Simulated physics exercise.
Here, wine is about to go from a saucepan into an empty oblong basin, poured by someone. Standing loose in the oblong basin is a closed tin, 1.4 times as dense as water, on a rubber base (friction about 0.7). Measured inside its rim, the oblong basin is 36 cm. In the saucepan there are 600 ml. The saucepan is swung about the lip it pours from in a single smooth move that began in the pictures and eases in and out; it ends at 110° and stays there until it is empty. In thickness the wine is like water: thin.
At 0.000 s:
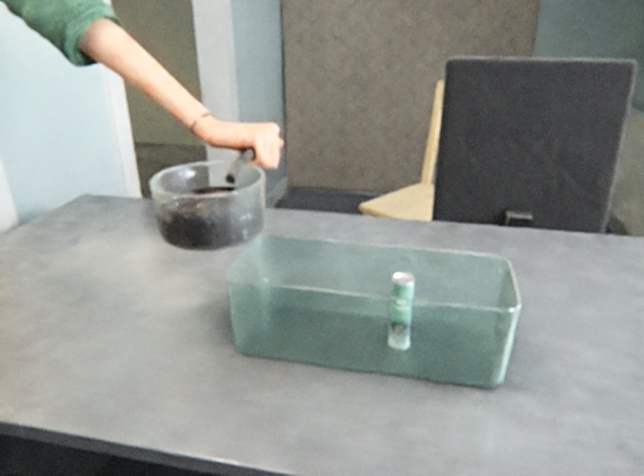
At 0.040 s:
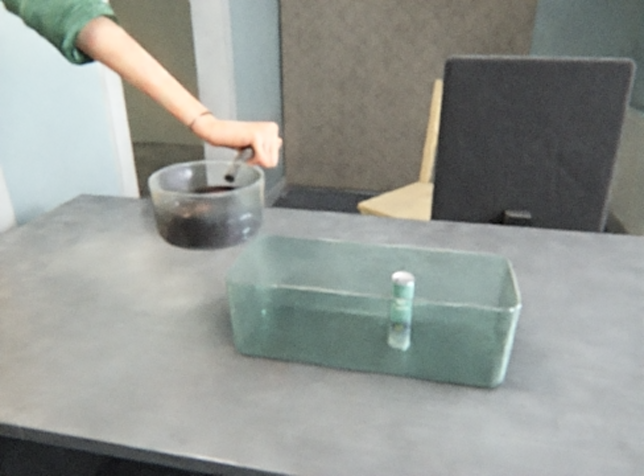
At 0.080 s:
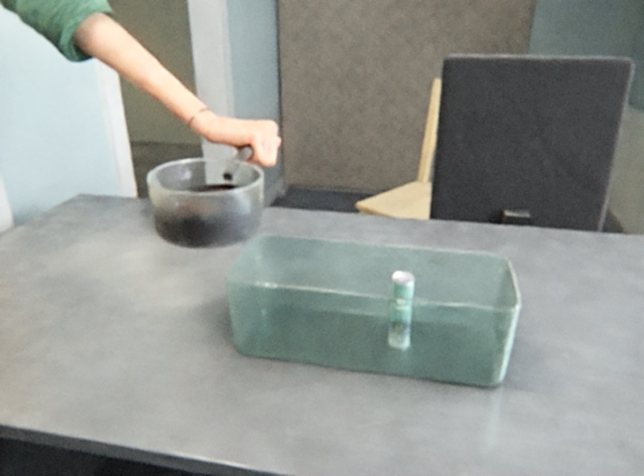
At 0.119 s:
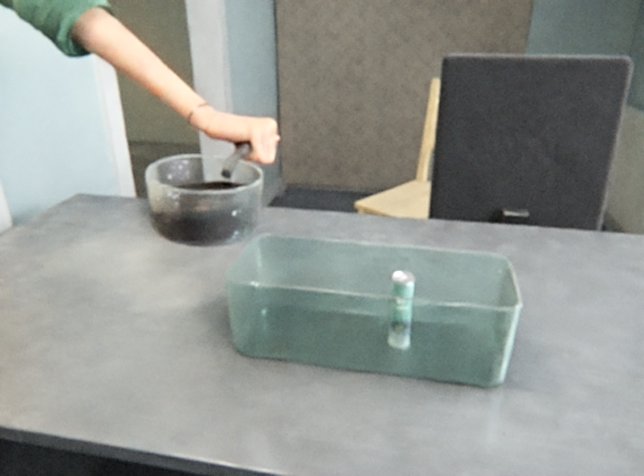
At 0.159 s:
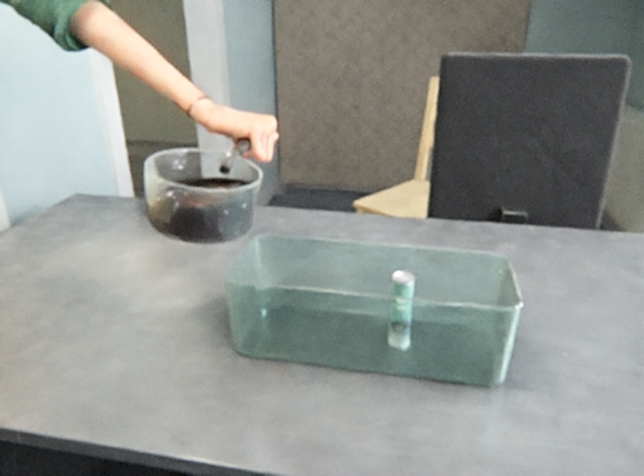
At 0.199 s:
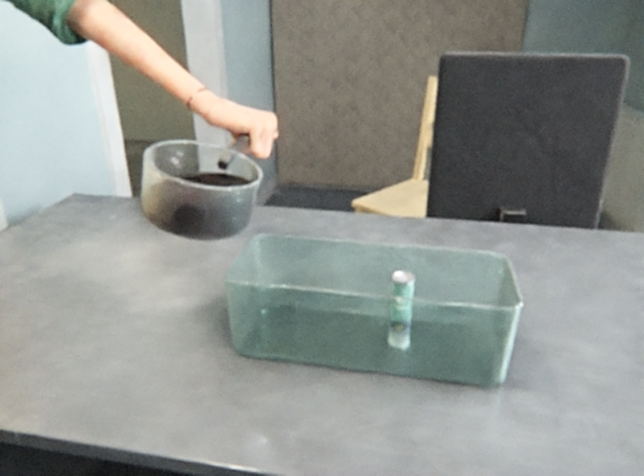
A hand at the end of a green-sleeved arm slowly tilted a clear pan of dark liquid a little to the right, its left side rising, while a glass basin holding a small tin stayed still.
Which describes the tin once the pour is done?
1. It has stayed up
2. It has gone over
The answer is 1.
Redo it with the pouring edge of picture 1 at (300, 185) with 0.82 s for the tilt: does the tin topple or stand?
Result: Tin tipped over.
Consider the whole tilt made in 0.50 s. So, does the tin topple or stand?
The tin falls.
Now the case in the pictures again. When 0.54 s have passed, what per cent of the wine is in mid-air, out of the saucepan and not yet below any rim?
Around 32 in a hundred.
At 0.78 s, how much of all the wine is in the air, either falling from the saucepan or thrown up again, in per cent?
Near 18 percent.
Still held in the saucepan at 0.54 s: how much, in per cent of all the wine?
Fraction remaining: Approx. 66 per cent.
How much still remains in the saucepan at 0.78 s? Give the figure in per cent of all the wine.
Share remaining: Approx. 8 %.
After 0.54 s the tilt is 80° and 67 per cent is still to pour; the tin stands where it began.
After 0.78 s the tilt is 109° and 8 per cent is still to pour; the tin stands where it began.
After 1.04 s the tilt is 110° and 0 per cent is still to pour; the tin stands where it began.
After 1.32 s the tilt is 110° and 0 per cent is still to pour; the tin stands where it began.
In the end the tin stands where it began.
